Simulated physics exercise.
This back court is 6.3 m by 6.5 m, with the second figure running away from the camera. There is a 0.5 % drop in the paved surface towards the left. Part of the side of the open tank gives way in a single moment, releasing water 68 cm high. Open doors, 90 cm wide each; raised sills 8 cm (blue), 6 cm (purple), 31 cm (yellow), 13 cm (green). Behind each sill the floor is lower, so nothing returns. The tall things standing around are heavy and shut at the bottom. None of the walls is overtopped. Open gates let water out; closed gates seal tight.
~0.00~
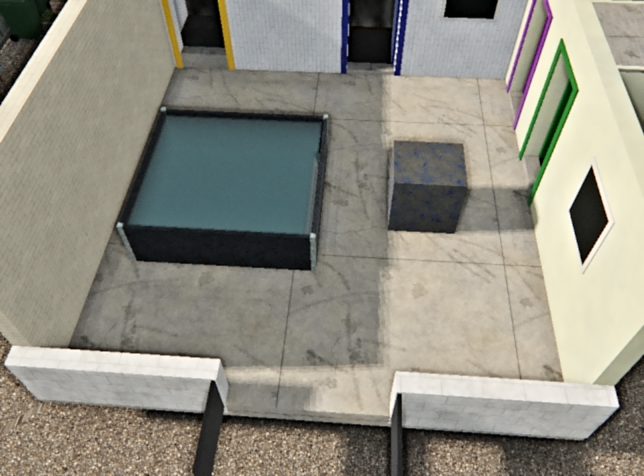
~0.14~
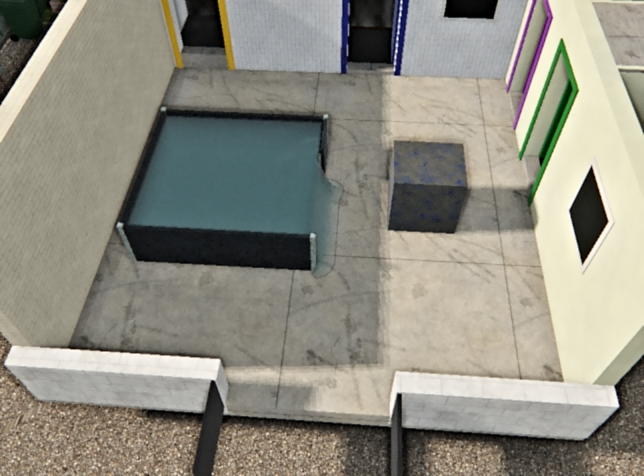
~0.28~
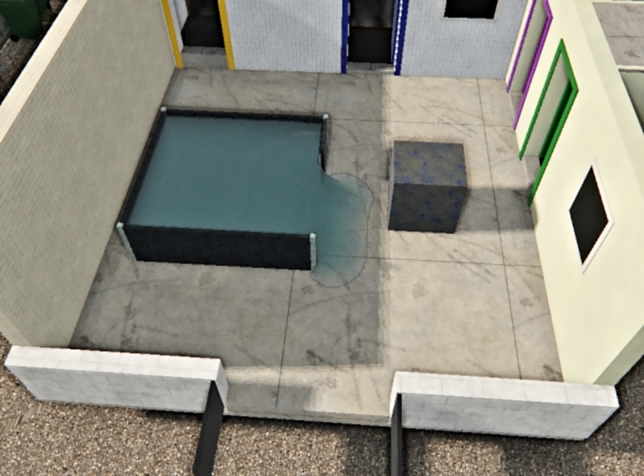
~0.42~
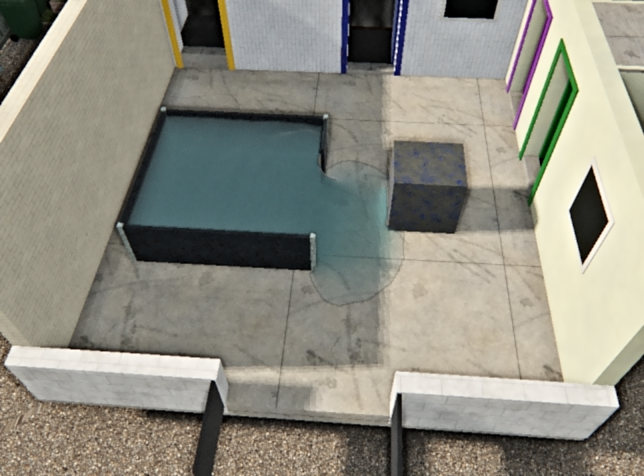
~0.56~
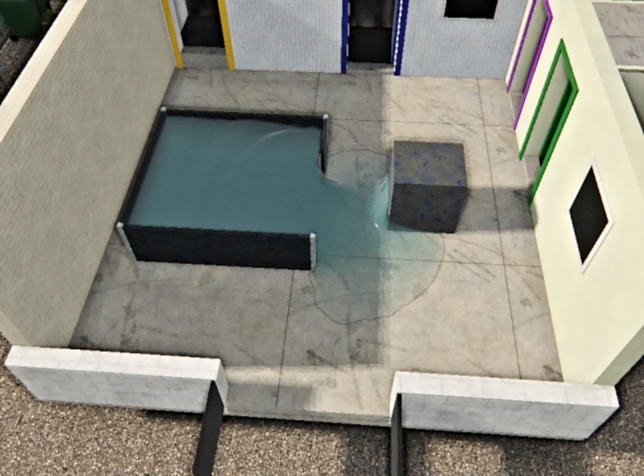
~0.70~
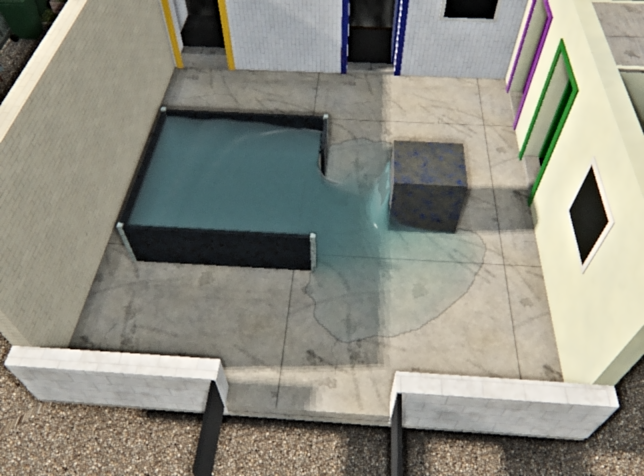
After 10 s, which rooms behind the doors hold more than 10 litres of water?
Outcome: The blue door breaks the limit; the purple door breaks the limit; the yellow door remains within the limit; the green door remains within the limit.
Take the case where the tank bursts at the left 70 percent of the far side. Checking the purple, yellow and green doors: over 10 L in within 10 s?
Then: Purple past it, yellow above, green past it.
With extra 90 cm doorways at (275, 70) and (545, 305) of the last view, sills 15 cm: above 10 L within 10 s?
In turn: Short of it, beyond it.
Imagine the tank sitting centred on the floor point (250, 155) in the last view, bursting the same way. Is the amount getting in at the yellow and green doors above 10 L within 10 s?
Lab note: Yellow door limit not exceeded; green door limit exceeded.
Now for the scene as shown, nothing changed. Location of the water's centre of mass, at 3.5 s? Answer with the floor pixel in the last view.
Centre: Approx. (354, 226) px.
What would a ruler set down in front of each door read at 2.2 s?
You'd get blue at 12 cm, purple at 10 cm, yellow at 0 cm, and green at 5 cm.
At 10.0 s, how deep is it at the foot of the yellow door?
Depth: Approx. 16.0 cm.
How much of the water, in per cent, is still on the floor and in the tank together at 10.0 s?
Close to 80 in a hundred remains.
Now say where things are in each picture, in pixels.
In the first frame, the open tank at (232, 171) is whole and still, 68 cm deep.
In the second frame, the front is at (320, 271), 0.9 m from the gap at (316, 215); 0.3 m2 of floor is under water; 68 cm left at the back of the open tank.
In the third frame, water pours out at (316, 215) and has run 1.1 m, to (341, 280); typically 12 cm deep outside, 68 cm at the open tank's back.
In the fourth frame, water pours out at (316, 216) and has run 1.4 m, to (361, 295); typically 11 cm deep outside, 68 cm at the open tank's back.
In the fifth frame, the front is at (437, 254), 1.9 m from the gap at (316, 216); 3.8 m2 of floor is under water; 68 cm left at the back of the open tank.
In the sixth frame, the front is at (478, 250), 2.4 m from the gap at (316, 216); 5.2 m2 of floor is under water; 68 cm left at the back of the open tank.
After 1.4 s water covers 35 % of the floor and is deepest (49 cm) near (376, 216); blue door not reached, purple door not reached, yellow door not reached, green door not reached.
After 2.2 s water covers 55 % of the floor and is deepest (52 cm) near (561, 380); blue door 12 cm at the sill, 0 L in, purple door 10 cm at the sill, 0 L in, yellow door not reached, green door 5 cm at the sill, 0 L in.
After 3.5 s water covers 60 % of the floor and is deepest (30 cm) near (515, 364); blue door 15 cm at the sill, 33 L in, purple door 13 cm at the sill, 8 L in, yellow door 2 cm at the sill, 0 L in, green door 5 cm at the sill, 0 L in.
After 6.0 s water covers 85 % of the floor and is deepest (22 cm) near (437, 81); blue door 14 cm at the sill, 67 L in, purple door 17 cm at the sill, 94 L in, yellow door 5 cm at the sill, 0 L in, green door 10 cm at the sill, 0 L in.
After 10.0 s water covers 95 % of the floor and is deepest (18 cm) near (130, 187); blue door 8 cm at the sill, 95 L in, purple door 9 cm at the sill, 199 L in, yellow door 16 cm at the sill, 0 L in, green door 9 cm at the sill, 0 L in.
